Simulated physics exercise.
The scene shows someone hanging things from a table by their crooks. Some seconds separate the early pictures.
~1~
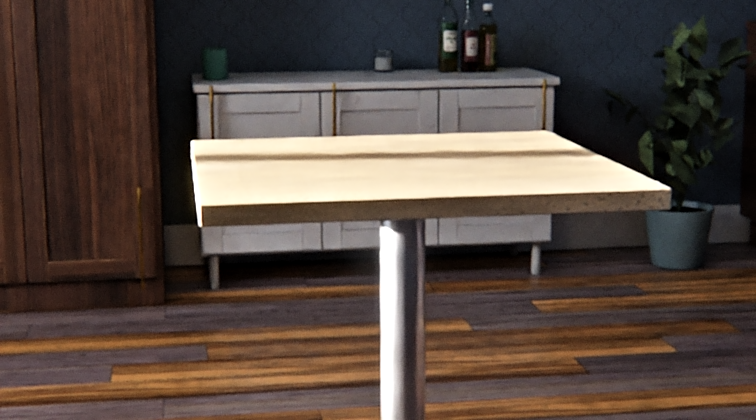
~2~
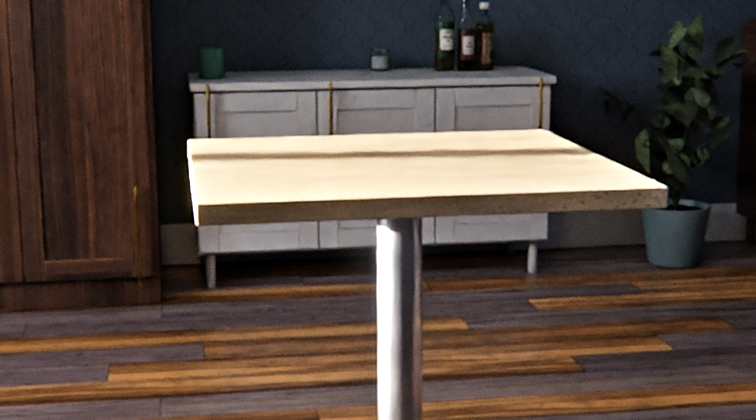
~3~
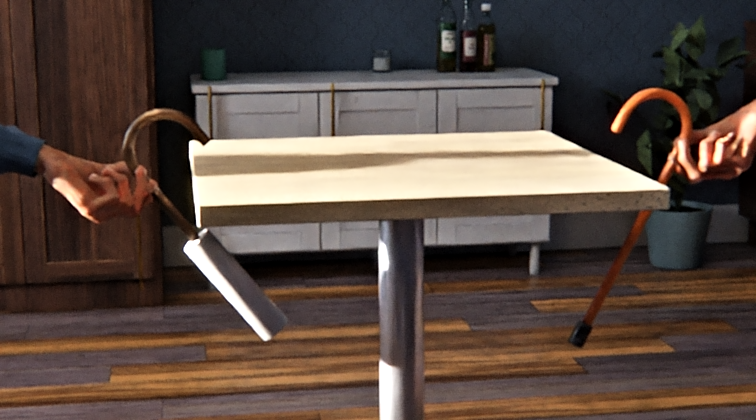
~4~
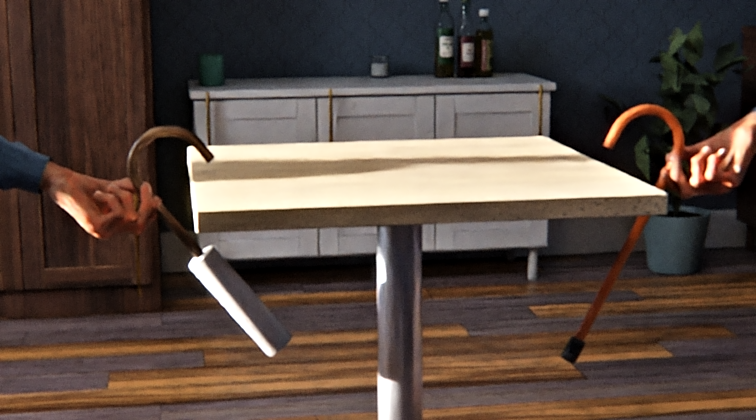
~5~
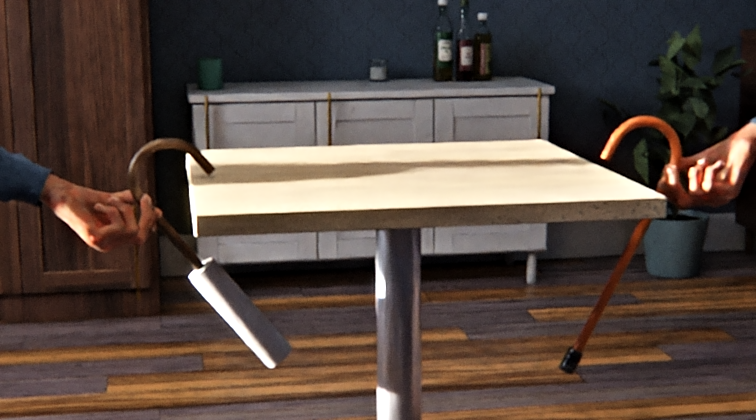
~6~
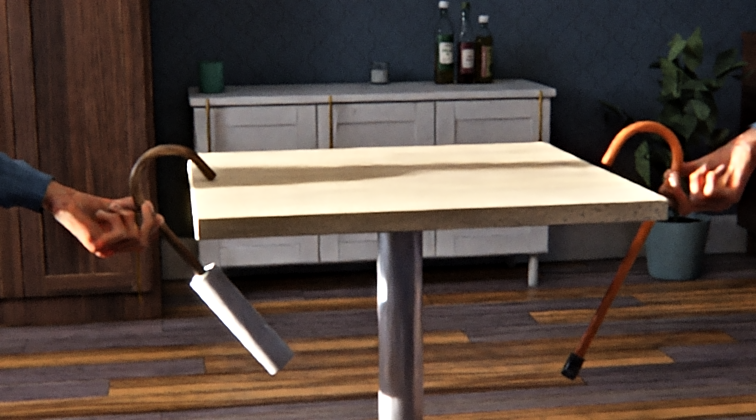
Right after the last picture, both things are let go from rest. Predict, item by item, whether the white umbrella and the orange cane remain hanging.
Result: The white umbrella stays up, the orange cane goes down.
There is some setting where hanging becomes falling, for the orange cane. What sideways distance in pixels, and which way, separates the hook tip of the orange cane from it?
8 pixels left.
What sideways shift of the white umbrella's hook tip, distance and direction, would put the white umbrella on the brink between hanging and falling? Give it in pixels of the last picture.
It shifts 20 pixels to the left.
Then, 0.32 s past the last view, white umbrella at rest near (223, 254); orange cane in the air.
Then, 0.48 s past the last view, white umbrella at rest near (222, 255); orange cane in the air.
Finally, the white umbrella hangs from the table, near (226, 254); the orange cane slips off.
